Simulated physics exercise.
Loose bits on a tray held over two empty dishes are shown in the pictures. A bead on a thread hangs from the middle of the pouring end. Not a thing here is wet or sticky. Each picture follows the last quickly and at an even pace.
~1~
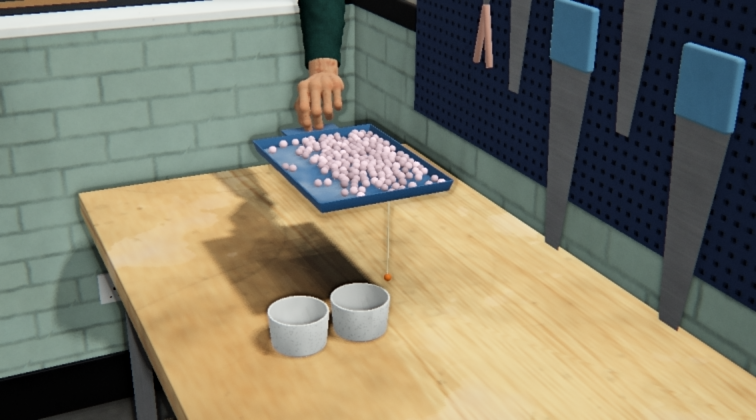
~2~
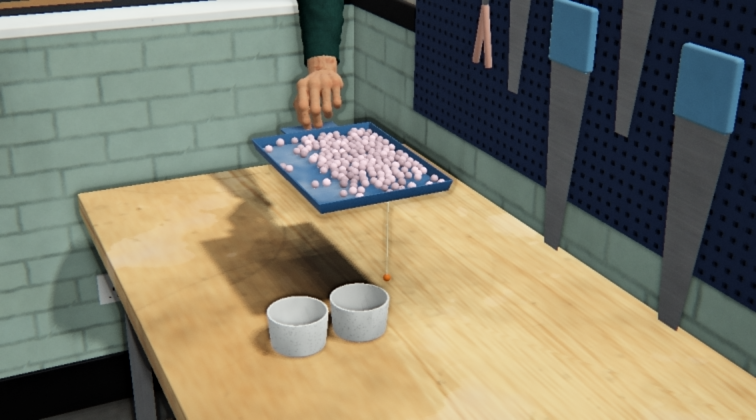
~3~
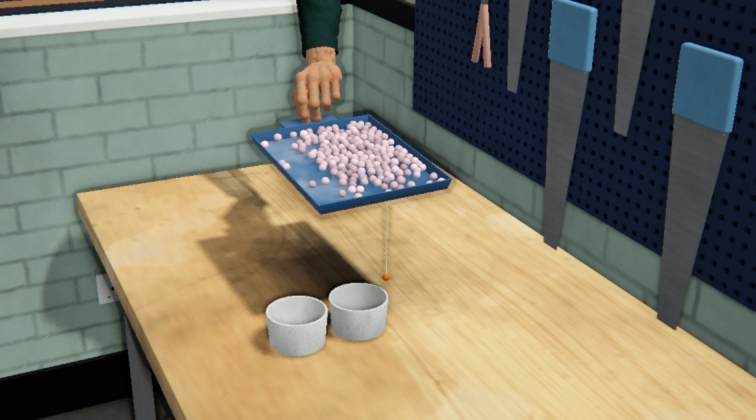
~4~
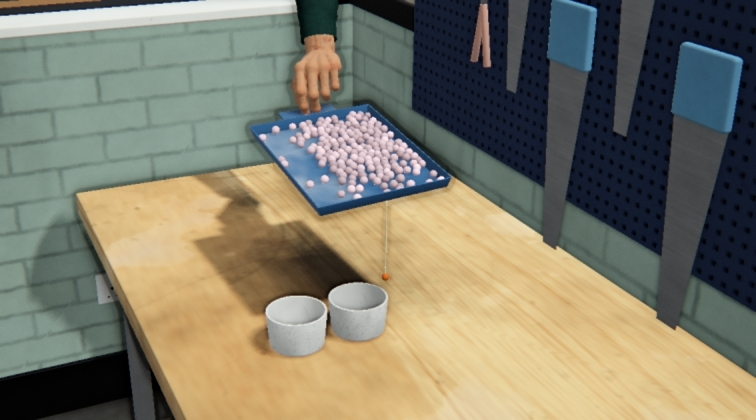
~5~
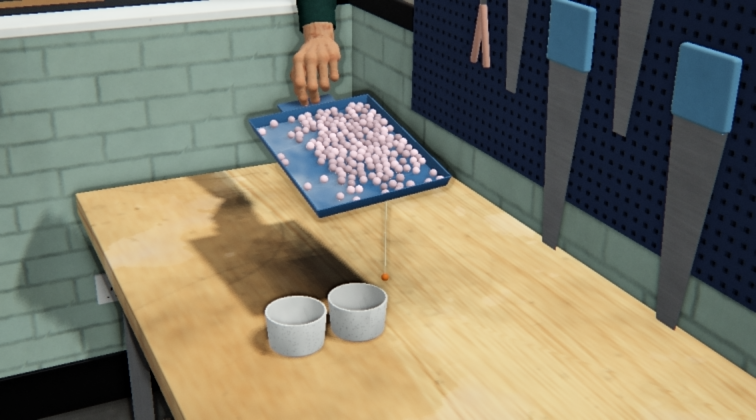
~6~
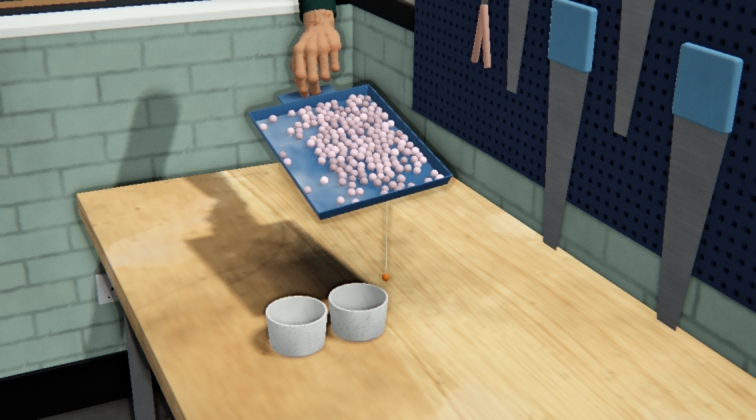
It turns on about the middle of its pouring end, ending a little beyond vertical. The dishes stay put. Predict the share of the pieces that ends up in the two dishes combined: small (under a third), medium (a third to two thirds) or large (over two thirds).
Medium.
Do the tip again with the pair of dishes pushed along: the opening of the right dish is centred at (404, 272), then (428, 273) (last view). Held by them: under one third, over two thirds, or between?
On the first try the answer is below one third, and on the second it is under a third.
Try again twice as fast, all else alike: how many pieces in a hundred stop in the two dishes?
That works out at about 20 percent.
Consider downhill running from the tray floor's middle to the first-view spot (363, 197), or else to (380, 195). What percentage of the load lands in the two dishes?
The first try gives close to 30 per cent, the second close to 10 per cent.
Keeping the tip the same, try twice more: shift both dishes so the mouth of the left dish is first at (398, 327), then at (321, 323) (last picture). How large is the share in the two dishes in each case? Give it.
The first gives 0 %, the second 60 %.
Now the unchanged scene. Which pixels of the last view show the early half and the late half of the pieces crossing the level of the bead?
Around (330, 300), followed by around (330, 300).
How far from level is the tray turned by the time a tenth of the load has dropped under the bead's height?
Roughly 50 degrees of turn.
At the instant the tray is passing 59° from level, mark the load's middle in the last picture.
The load's middle is around (343, 219).
Shortly afterwards, tray tipped steeply; near half on the tray; a little in the left dish; only a few in the right dish; near a quarter outside both; a little in the air.
Next, tray tipped right over; only a few on the tray; near a quarter in the left dish; near a quarter in the right dish; near half outside both; a little in the air.
Some moments later, tray tipped past a quarter turn; near a third in the left dish; near a quarter in the right dish; near half outside both.
In the end, tray tipped past a quarter turn; near a third in the left dish; near a quarter in the right dish; near half outside both.
